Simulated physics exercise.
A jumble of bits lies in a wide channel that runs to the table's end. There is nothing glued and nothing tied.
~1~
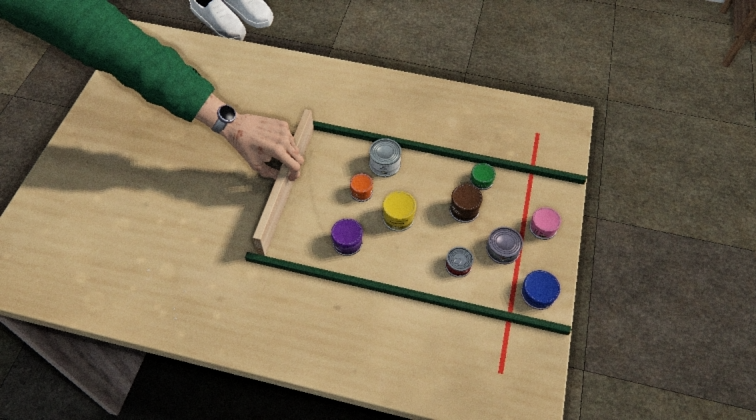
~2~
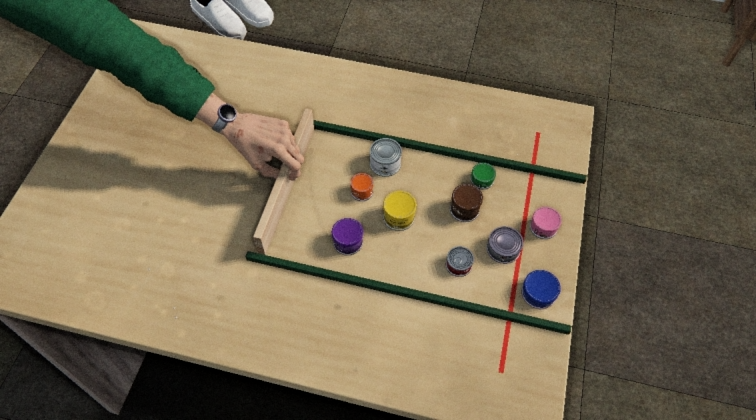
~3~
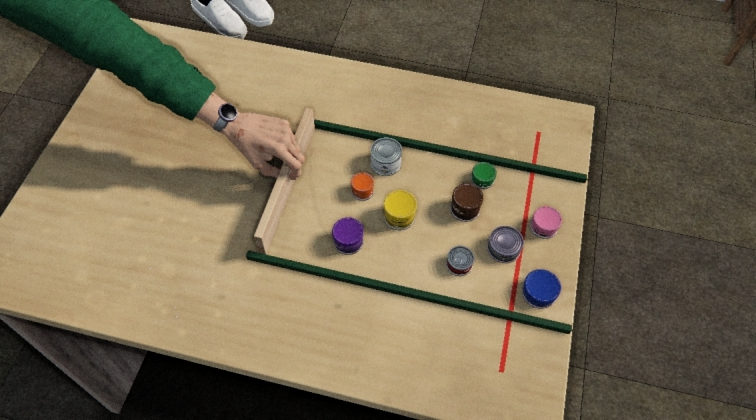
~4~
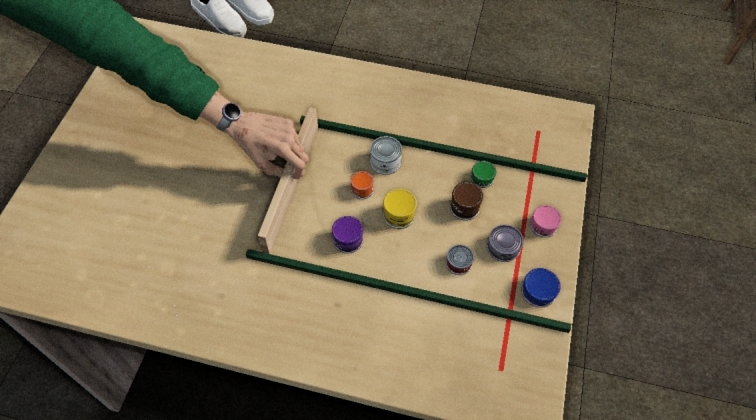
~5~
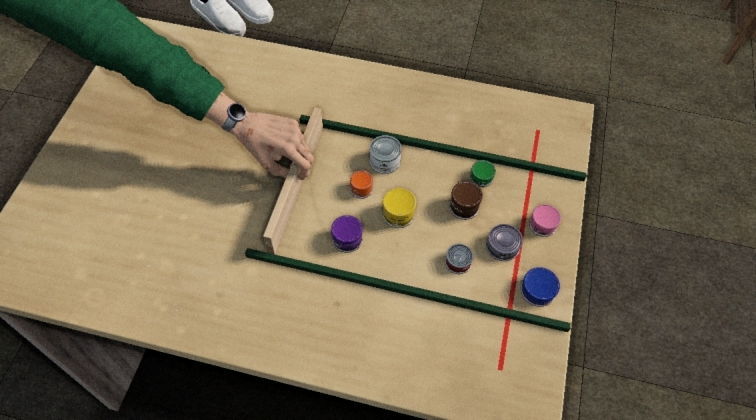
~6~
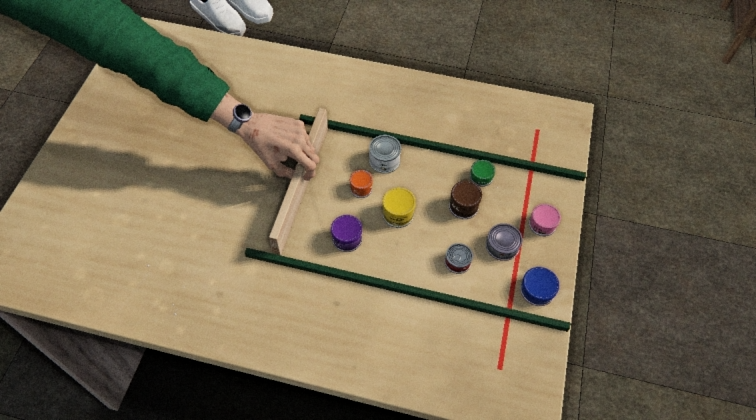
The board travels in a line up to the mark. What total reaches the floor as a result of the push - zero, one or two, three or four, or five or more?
The total on the floor is one or two.
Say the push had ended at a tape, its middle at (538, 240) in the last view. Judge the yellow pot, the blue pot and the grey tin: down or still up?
The yellow pot? It is safe. The blue pot? It does not stay. The grey tin? It does not stay.
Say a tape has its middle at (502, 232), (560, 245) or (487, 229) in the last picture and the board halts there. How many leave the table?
Try 1: 0; try 2: 6; try 3: 0.
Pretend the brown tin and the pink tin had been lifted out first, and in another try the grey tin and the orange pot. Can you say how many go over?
The first try gives 1, the second gives 0.
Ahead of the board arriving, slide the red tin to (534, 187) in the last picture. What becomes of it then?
Result for the red tin: It drops.
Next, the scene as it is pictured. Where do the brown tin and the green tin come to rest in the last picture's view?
In the last picture the brown tin sits around (564, 218) and the green tin around (571, 185).
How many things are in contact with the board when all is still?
At rest, 4 are in contact.
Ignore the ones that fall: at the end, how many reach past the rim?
1, I think.
Soon after, none off yet; blue pot at rest near (539, 287); pink tin at rest near (544, 220); grey tin at rest near (504, 242).
After that, none off yet; blue pot moving near (545, 289); pink tin moving near (551, 222); grey tin displaced about its own width near (527, 247).
In the end, the number that fall off is one or two; gone, pink tin and blue pot.
